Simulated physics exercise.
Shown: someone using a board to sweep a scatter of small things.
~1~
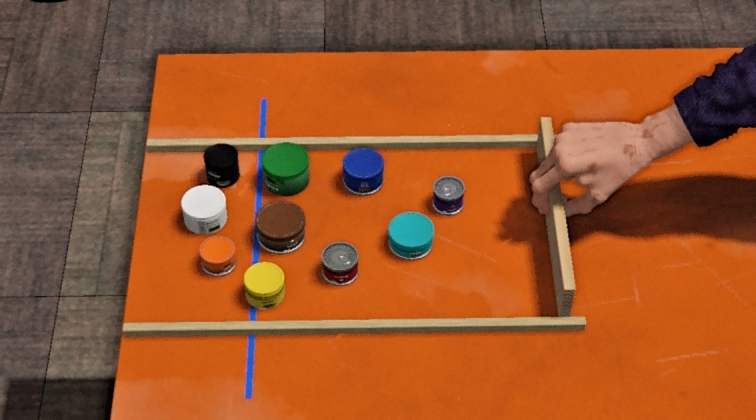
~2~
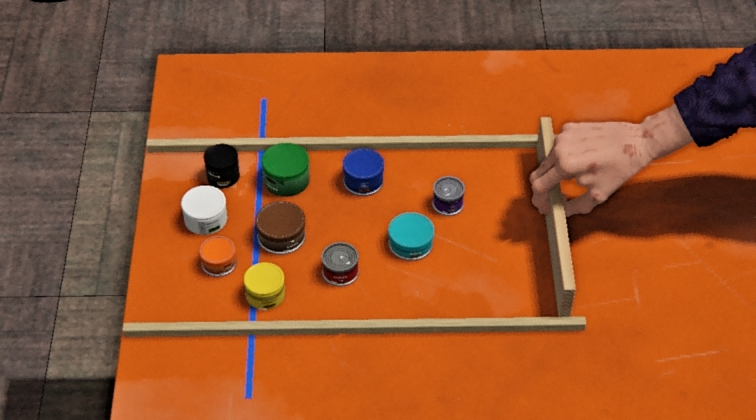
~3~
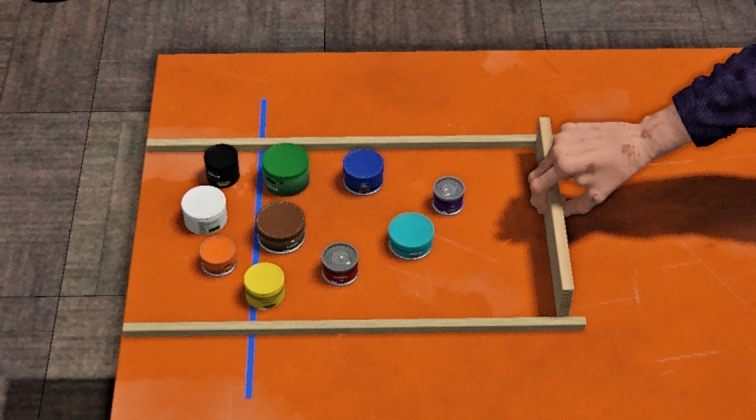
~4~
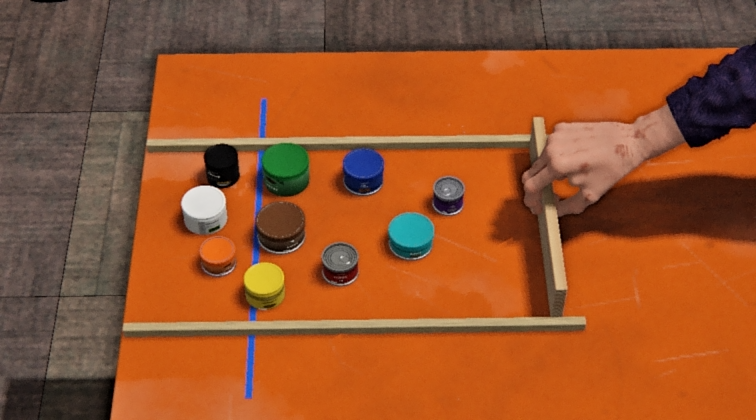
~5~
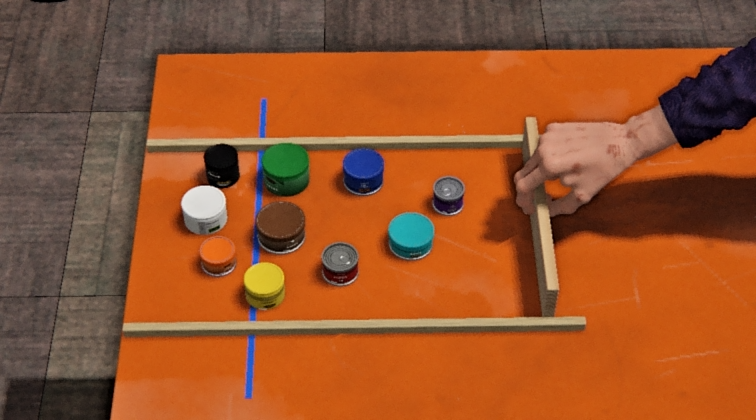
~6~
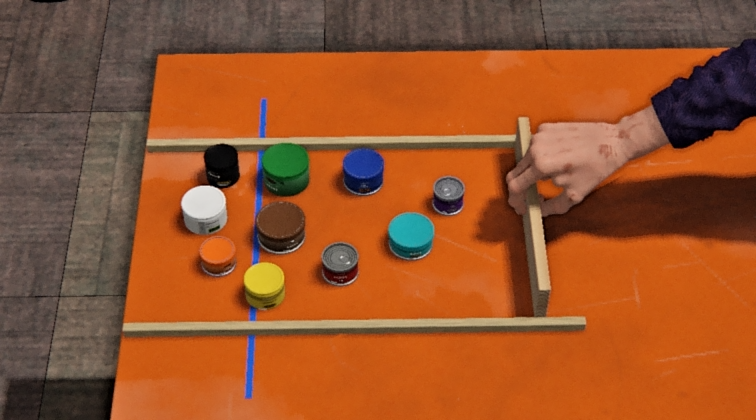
A hand in a dark patterned sleeve slides an upright wooden board slowly leftward between two pale wooden rails on an orange table, seen from a high angle above a grey tiled floor. Black, white, orange, yellow, green and brown containers cluster around a blue line at left, with blue, turquoise and two grey-topped ones farther right. The board shifts only slightly, while the containers and view stay still.
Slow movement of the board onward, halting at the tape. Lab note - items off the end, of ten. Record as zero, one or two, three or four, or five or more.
Nothing slips off.
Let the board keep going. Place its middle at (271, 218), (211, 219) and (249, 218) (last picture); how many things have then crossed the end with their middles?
First 0, next 2, last 0.
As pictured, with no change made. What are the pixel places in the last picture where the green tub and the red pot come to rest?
About (195, 170), and the other about (237, 268).
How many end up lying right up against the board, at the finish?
It's touching 5 at the end.
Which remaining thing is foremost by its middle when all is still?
Answer: The black tub.
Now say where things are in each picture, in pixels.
In the first frame, white tub (205, 210); black tub (222, 166); orange tin (218, 256); board (555, 214); tape (257, 234).
In the second frame, black tub (222, 166); yellow tub (265, 286).
In the third frame, orange tin (218, 256); board (553, 214).
In the fourth frame, white tub (205, 210); green tub (286, 170).
In the fifth frame, black tub (222, 166); blue tin (363, 172).
In the sixth frame, white tub (205, 210); black tub (222, 166); orange tin (218, 256); board (531, 215); tape (257, 234).
Soon after, none off yet; white tub at rest near (205, 210); black tub at rest near (222, 166); orange tin at rest near (218, 256).
In the end, the number that fall off is zero.
